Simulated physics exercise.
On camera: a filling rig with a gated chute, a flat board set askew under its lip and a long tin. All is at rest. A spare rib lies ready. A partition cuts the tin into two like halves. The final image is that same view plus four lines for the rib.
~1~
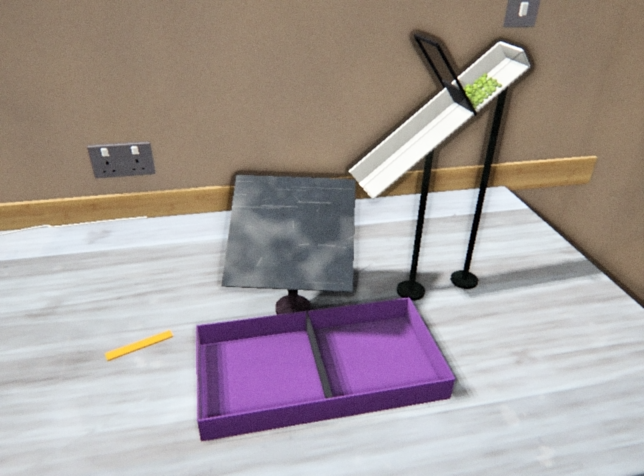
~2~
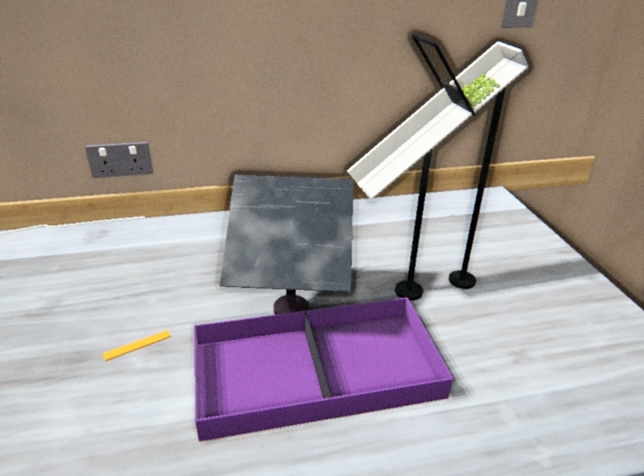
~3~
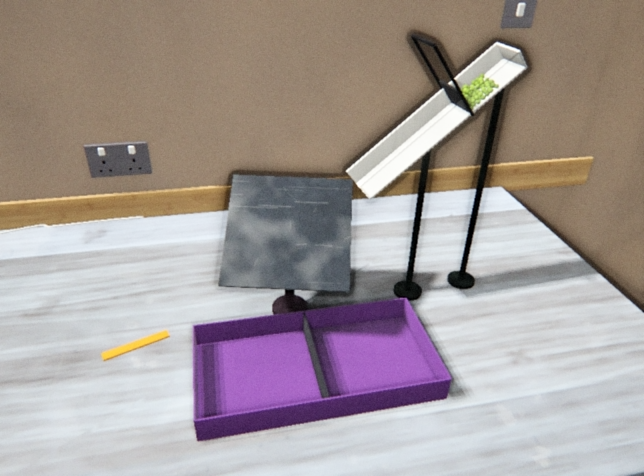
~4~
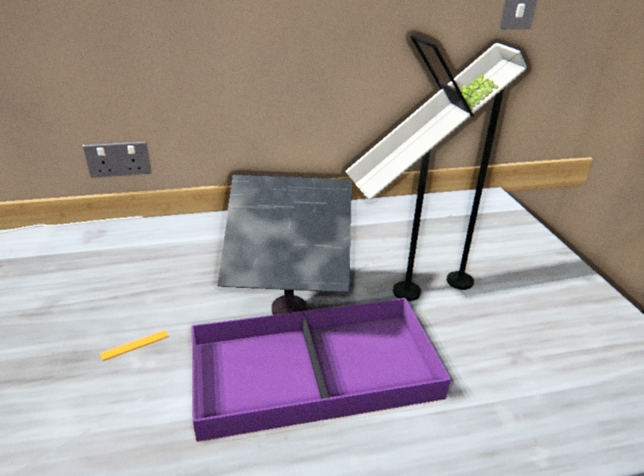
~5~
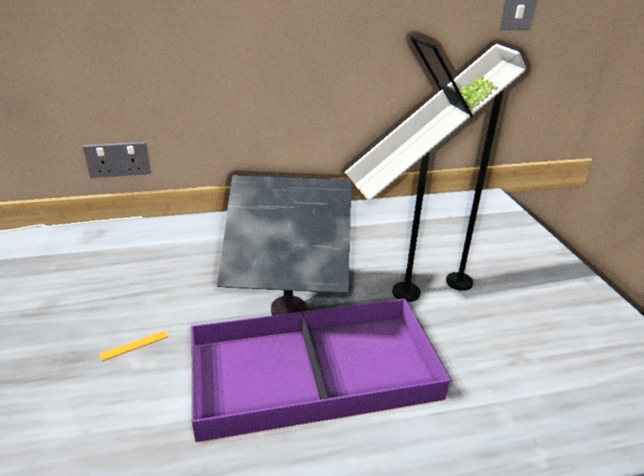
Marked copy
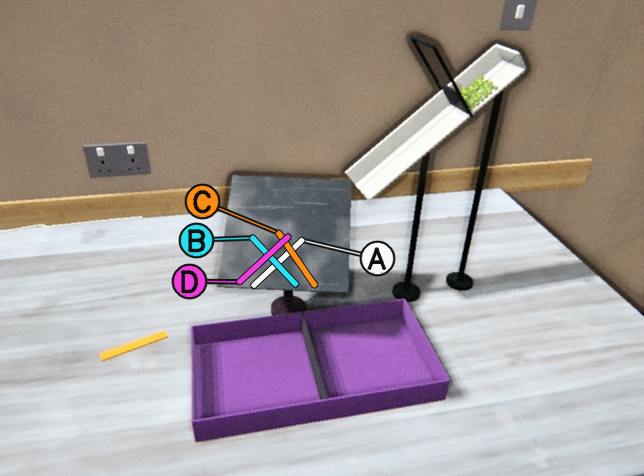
A pale wood-grain tabletop against a brown wall with a wooden strip and sockets is seen from above and in front. A white chute on black stands slopes down leftward at upper right, green peas behind its black gate, with a tilted dark grey board left of its lip, a divided purple tin in front and a yellow strip at left. Nothing moves except the view, which shifts very slightly.
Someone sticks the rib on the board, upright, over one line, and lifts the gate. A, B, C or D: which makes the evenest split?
B works best here.
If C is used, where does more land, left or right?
Right.
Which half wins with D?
Left.
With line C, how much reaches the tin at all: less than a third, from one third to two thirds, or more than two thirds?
Line C gives more than two thirds.
On the marked copy, line A from (302, 240) to (253, 285); line B from (252, 237) to (295, 284); line C from (278, 233) to (314, 284); line D from (288, 236) to (239, 281).
For line A, of what is caught, all but a few in the left half, only a few in the right.
For line B, of what is caught, close to a third in the left half, close to two thirds in the right.
For line C, of what is caught, a small share in the left half, the bulk in the right.
For line D, of what is caught, all but a few in the left half, only a few in the right.
